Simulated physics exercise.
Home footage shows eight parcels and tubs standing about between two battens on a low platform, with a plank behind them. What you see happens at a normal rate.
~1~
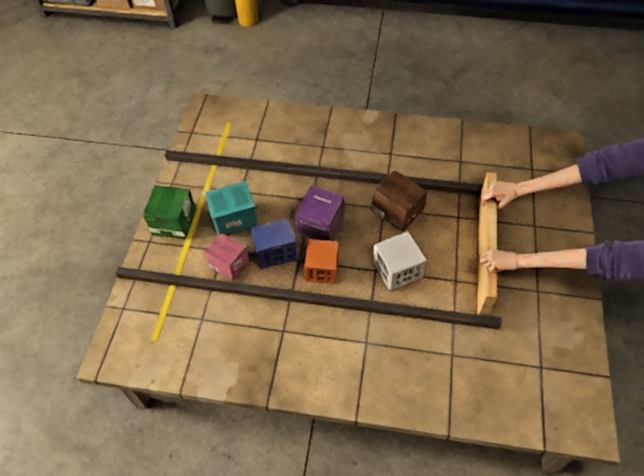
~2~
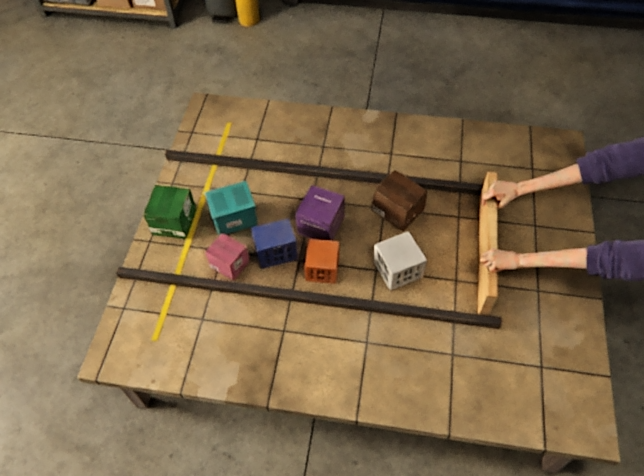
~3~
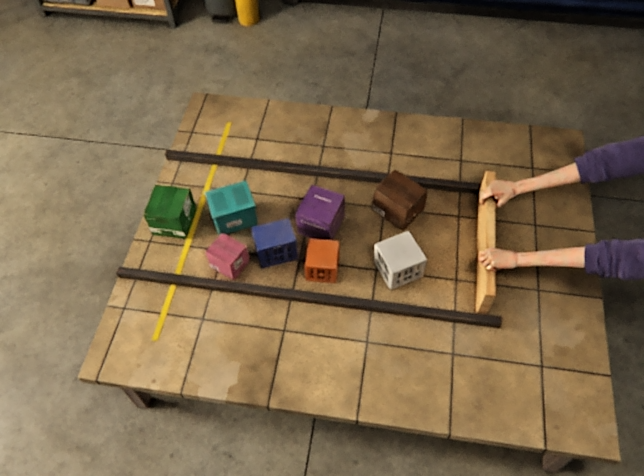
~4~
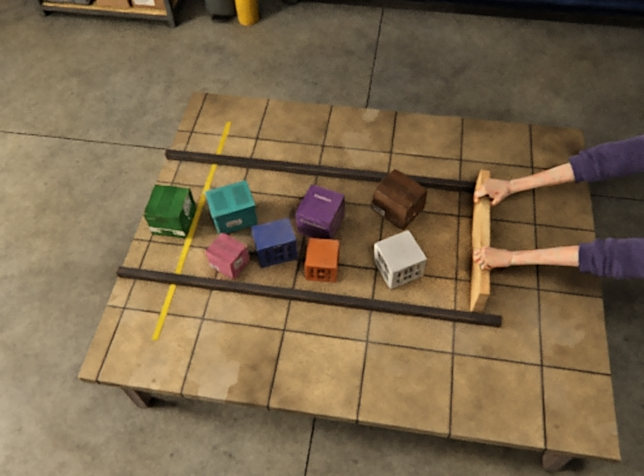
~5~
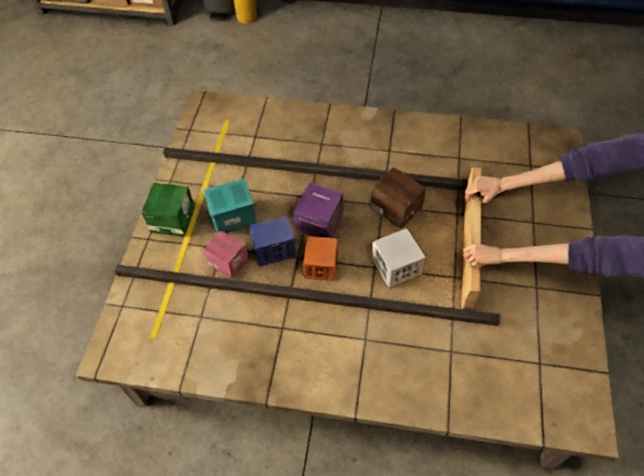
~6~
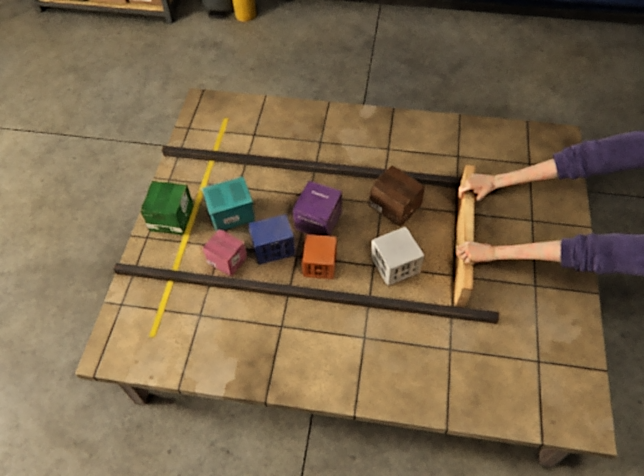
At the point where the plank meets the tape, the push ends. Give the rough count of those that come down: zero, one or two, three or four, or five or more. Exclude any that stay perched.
I reckon the ones pushed off reach three but not past four.
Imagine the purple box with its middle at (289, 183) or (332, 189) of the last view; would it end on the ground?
Taking the two places in turn, it drops; drops.
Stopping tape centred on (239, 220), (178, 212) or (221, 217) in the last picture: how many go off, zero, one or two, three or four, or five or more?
Taking them in turn, just one or two; 5 or more; one to two.
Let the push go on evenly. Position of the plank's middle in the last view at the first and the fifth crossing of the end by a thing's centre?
About (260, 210), then about (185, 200).
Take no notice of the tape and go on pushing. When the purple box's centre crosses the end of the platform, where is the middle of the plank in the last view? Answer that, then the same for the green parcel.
The purple box puts it at (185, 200), the green parcel at (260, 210).
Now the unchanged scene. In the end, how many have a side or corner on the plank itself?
Contact count: 2.
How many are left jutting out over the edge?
That adds up to 2.
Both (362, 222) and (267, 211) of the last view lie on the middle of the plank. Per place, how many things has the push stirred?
The count is 5 at the first point and 8 at the second.
A little later, none off yet; green parcel at rest near (168, 208); turquoise tote at rest near (230, 205); pink parcel at rest near (225, 253).
Next, none off yet; green parcel shifted a little near (150, 205); turquoise tote shifted about its own width near (192, 190); pink parcel shifted well along near (174, 250).
When it is over, the number that fall off is three or four; down, blue crate, pink parcel, turquoise tote and green parcel.
